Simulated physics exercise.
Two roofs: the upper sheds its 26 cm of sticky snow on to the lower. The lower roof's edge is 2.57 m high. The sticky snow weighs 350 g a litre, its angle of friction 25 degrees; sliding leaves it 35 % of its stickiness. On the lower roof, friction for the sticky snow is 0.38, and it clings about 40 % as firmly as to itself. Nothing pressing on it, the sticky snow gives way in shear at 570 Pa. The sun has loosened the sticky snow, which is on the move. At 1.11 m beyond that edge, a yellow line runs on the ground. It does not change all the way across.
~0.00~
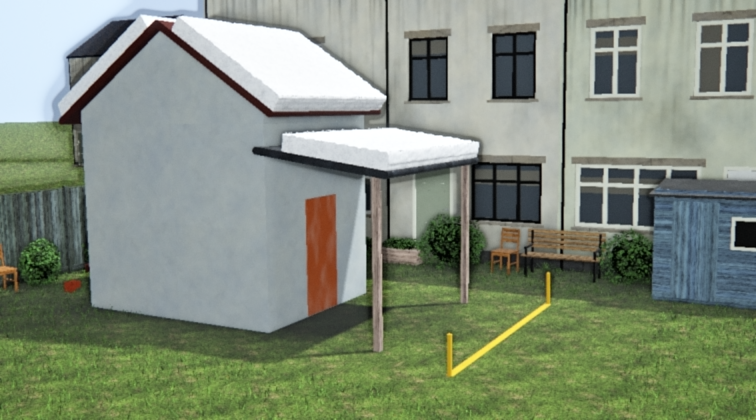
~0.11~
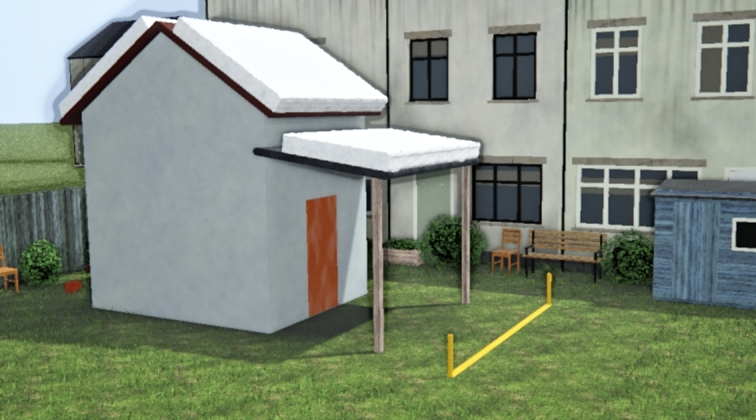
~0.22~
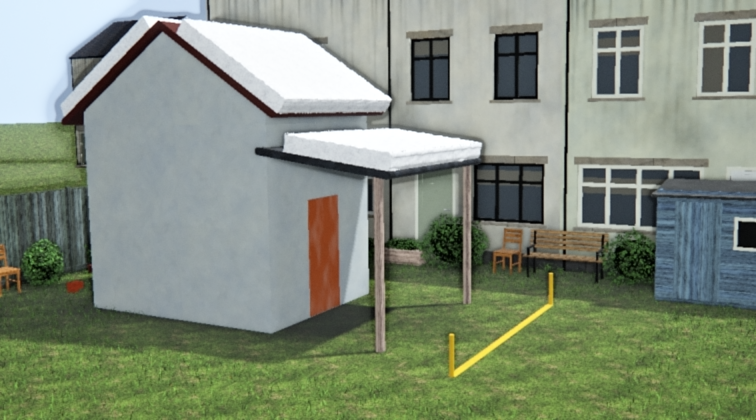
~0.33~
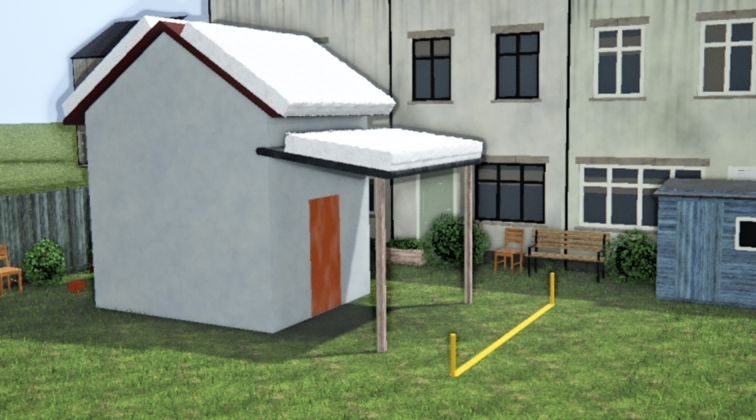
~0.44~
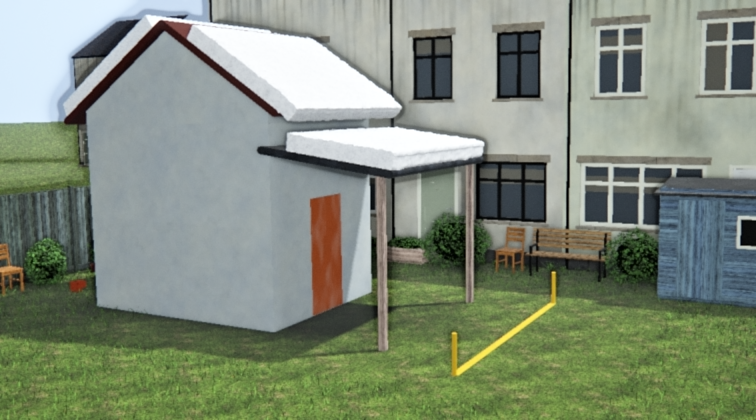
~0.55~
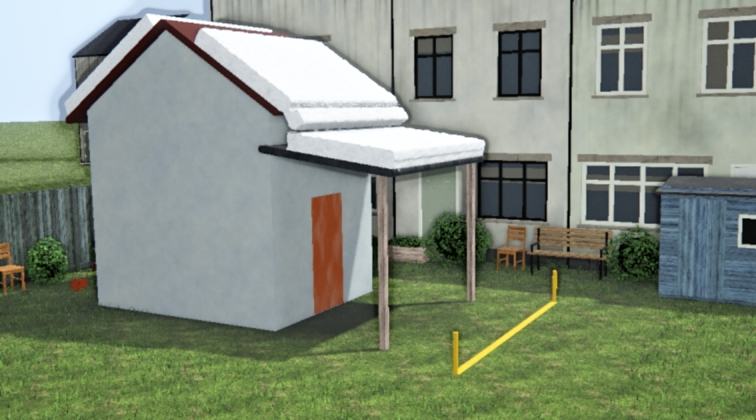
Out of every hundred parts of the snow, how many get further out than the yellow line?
Around 0 in every hundred.
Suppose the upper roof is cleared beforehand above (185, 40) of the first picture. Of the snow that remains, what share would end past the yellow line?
Roughly 0 per cent.
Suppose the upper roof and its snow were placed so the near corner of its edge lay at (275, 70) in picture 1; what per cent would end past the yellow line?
18 %, roughly.
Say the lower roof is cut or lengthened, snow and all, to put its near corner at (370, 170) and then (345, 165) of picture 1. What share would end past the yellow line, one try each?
Respectively 0 % and 4 %.
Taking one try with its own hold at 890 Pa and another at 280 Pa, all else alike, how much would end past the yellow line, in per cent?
0 %, then 3 %.
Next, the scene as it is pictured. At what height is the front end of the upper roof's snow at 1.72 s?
Height: Approx. 3.0 m.
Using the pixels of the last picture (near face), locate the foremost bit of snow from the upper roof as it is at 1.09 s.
(350, 136) or thereabouts.
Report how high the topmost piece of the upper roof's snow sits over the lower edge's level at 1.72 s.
About 1.2 m.
By 1.09 s, none is below the lower edge and 0 % is past the line.
By 1.72 s, none is below the lower edge and 0 % is past the line.
By 2.36 s, none is below the lower edge and 0 % is past the line.
By 3.00 s, none is below the lower edge and 0 % is past the line.
By 3.10 s, at the end, none is below the lower edge and 0 % is past the line.
